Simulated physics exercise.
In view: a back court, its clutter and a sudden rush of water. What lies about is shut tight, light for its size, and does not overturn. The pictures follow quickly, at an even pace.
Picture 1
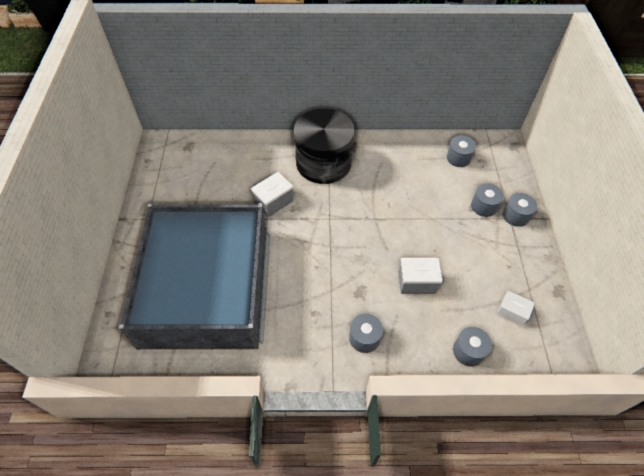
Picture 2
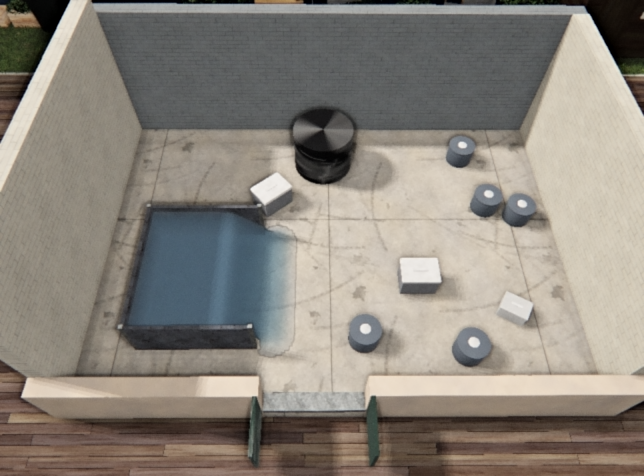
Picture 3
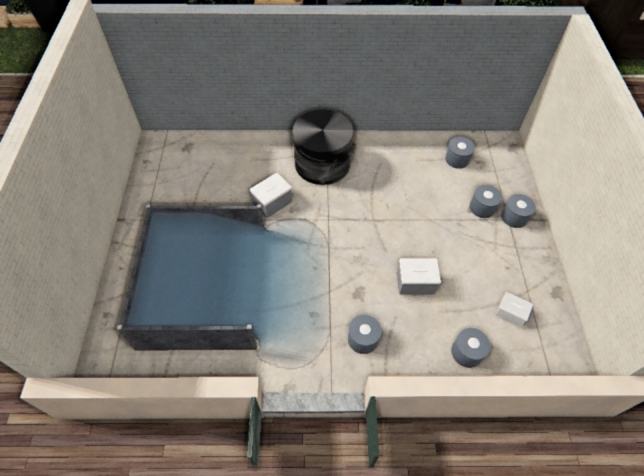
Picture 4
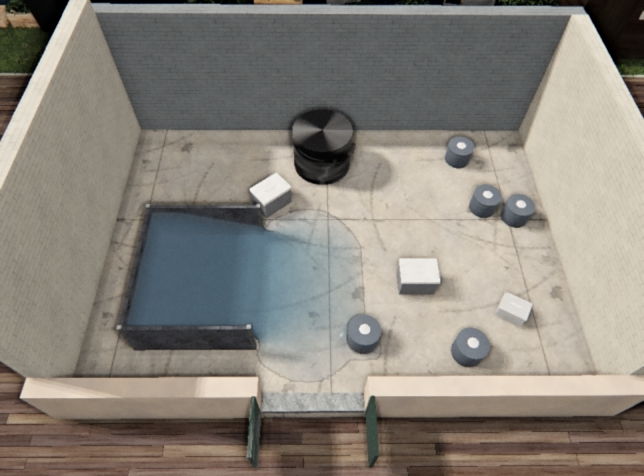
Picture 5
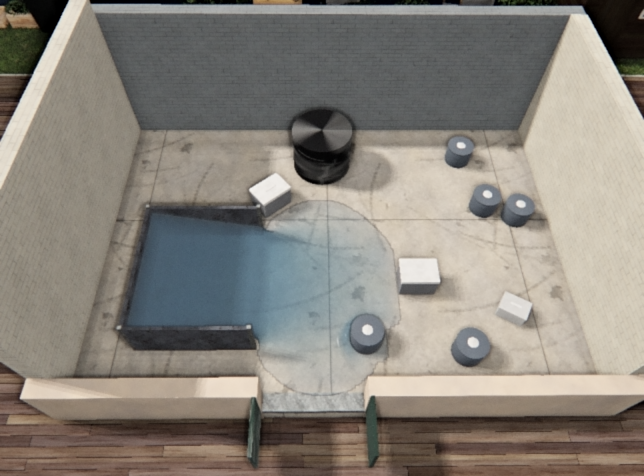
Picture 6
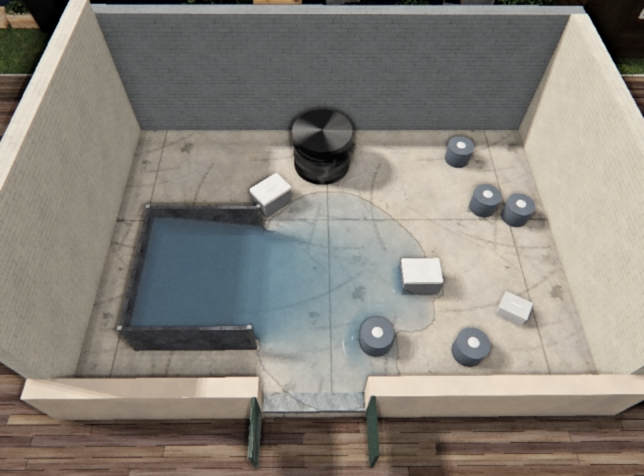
A big tank of water on the left lost its right side, and the water spread rightward across the courtyard floor, reaching a round grey tub near the front and nudging it slightly right.
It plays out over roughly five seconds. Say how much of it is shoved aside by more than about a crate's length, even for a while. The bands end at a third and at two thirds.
It is two thirds or more.
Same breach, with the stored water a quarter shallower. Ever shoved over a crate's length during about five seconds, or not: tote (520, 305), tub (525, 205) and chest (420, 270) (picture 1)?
In turn: Moved that far, moved that far, moved that far.
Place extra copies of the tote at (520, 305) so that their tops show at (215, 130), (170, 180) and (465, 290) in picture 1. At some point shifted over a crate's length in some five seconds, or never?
In that order: Never so far, less than that, swept aside.
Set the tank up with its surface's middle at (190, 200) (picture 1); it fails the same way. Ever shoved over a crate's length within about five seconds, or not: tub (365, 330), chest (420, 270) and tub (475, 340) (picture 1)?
One after the other: Never so far, shifted that much, shifted that much.
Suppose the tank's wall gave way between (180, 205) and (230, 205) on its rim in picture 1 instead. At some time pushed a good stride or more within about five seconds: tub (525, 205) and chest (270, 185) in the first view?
One after the other: Not that far, that far or more.
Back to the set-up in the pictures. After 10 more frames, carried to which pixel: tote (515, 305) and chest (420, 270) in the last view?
Roughly at (579, 300) and (554, 249).
A moment on, 2 of 8 are well off their spots; 0 afloat.
Next, 4 of 8 are well off their spots; 3 afloat.
Later, 6 of 8 are well off their spots; 6 afloat.
In the end, 7 of 8 are well off their spots, and 7 have been at some point; 6 afloat.
